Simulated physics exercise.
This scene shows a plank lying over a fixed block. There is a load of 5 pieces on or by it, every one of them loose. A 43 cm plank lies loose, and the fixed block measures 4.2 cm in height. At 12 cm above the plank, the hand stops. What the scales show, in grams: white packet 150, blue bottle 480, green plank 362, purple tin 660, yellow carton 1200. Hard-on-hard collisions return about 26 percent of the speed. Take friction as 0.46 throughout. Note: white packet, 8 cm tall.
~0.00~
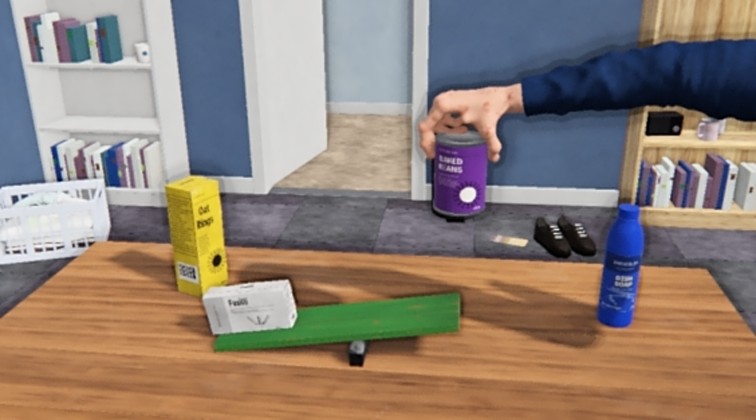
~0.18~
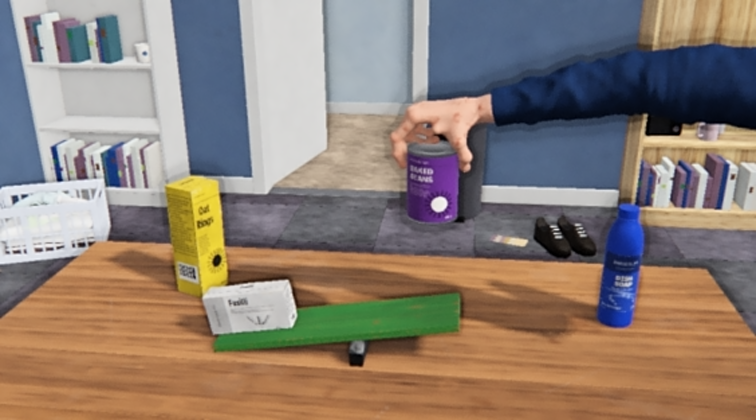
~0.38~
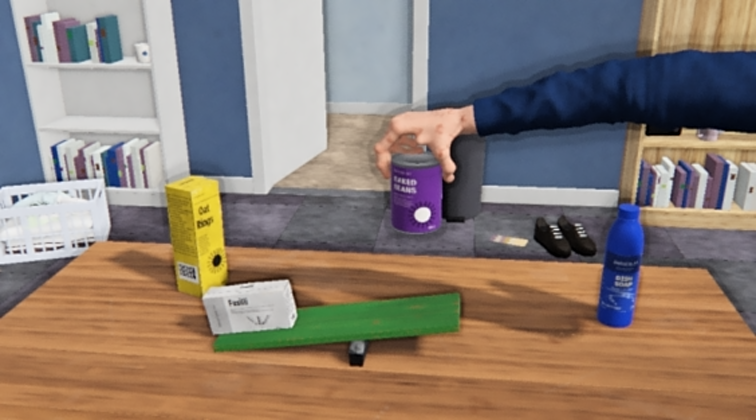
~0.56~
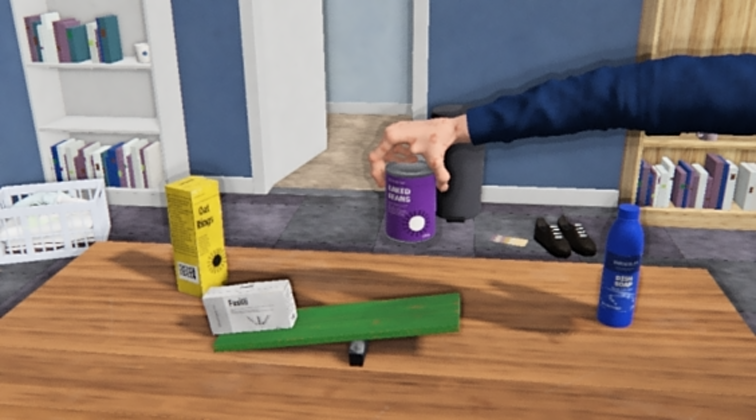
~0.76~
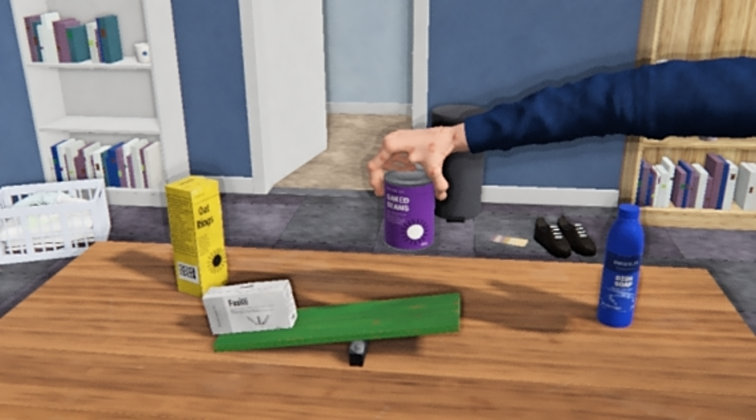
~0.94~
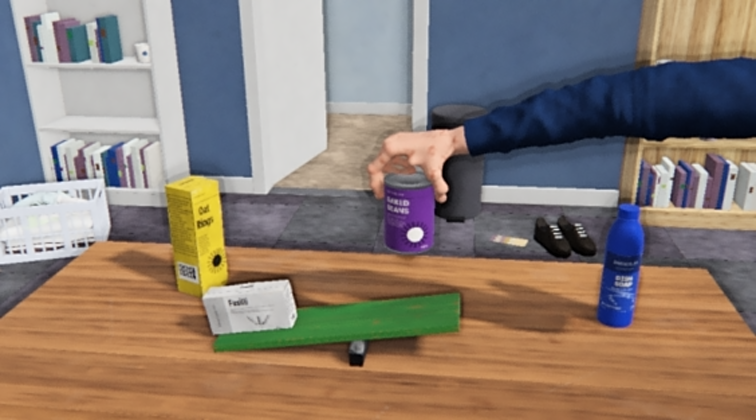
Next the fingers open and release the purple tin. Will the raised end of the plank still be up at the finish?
No, it comes down.
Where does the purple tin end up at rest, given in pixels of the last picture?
It comes to rest near (448, 311).
After 1.14 s, plank at 9°, leaning as at the start; purple tin slid 10 cm near (409, 266).
After 1.34 s, plank at 14°, tipped the other way; purple tin leaning 11° near (418, 301); white packet leaning 63°.
After 1.44 s, plank at 14°, tipped the other way; purple tin leaning 21° near (432, 304); white packet on its side.
After 1.64 s, plank at 14°, tipped the other way; purple tin leaning 15° near (442, 309); white packet upside down.
At rest (2.2 s), plank at 14°, tipped the other way; tipped over on the table or plank, white packet; not toppled but over 4 cm from the start, purple tin; the other 3 in place, give or take 4 cm. Seen from the same camera at the end, purple tin near (448, 311). The plank tips across.
